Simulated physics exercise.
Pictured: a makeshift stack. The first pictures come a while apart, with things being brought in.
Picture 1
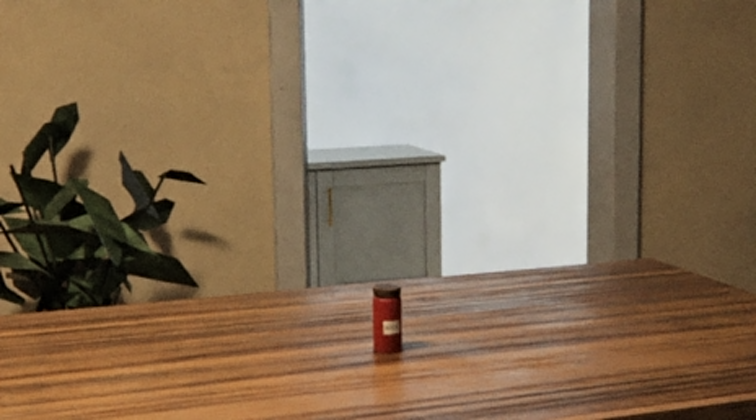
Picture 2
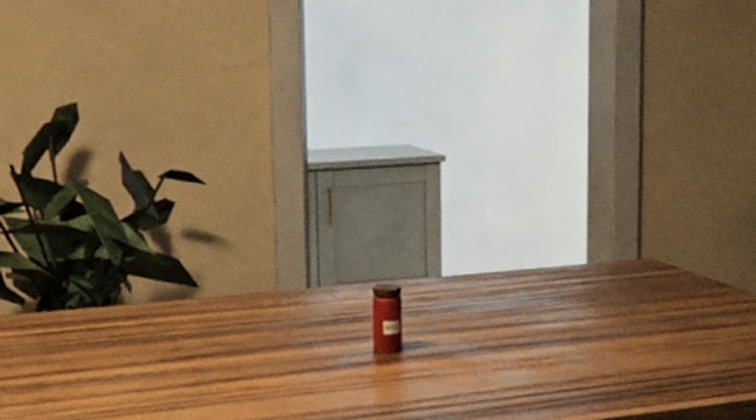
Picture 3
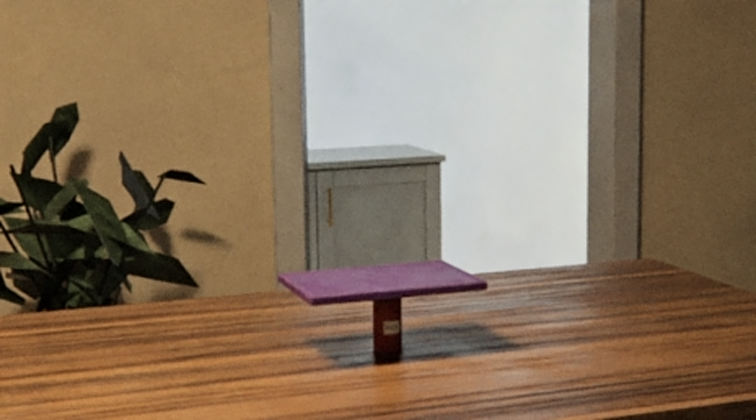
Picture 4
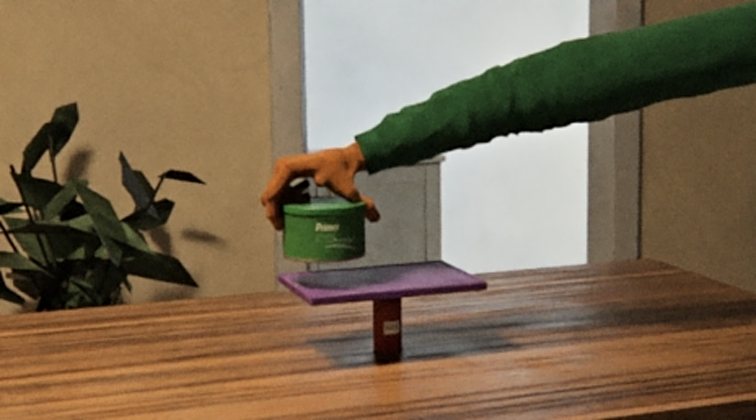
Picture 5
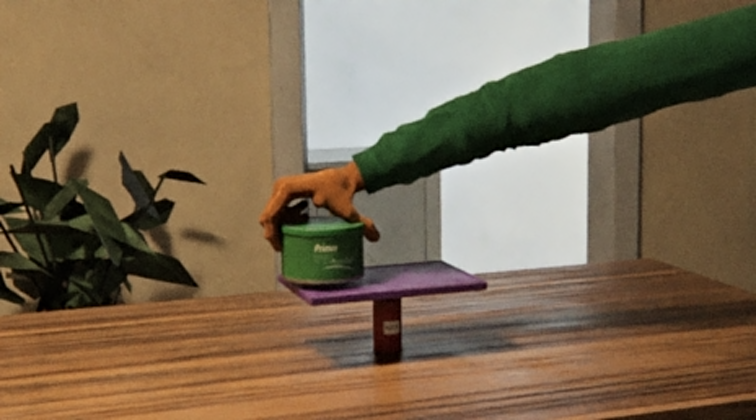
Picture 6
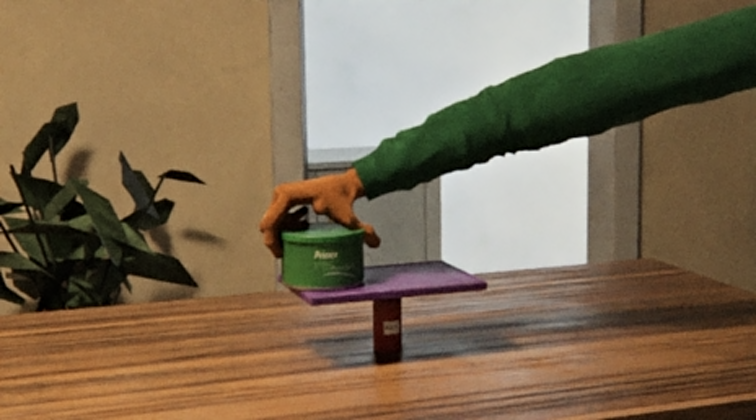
We see a small red jar on a wooden table, then a flat purple lid resting across its top, before a green-sleeved arm lowers a green tub onto the lid's left side and keeps hold of it.
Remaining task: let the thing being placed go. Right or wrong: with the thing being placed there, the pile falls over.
Right, it falls over.
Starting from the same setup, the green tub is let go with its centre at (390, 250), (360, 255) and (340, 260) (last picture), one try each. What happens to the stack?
With the first release it stays steady; with the second it tips over; with the third it tips over.
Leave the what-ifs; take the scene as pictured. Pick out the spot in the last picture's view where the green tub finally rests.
Around (313, 313).
Then, 0.20 s after the last picture, green tub now fallen; purple lid tipped 31° from how it was.
Then, 0.40 s after the last picture, purple lid tipped 44° from how it was.
At rest, fallen, green tub; tipped over in the stack, purple lid; red shaker in place. Seen from the same camera at the end, green tub near (313, 313). The stack gives way.
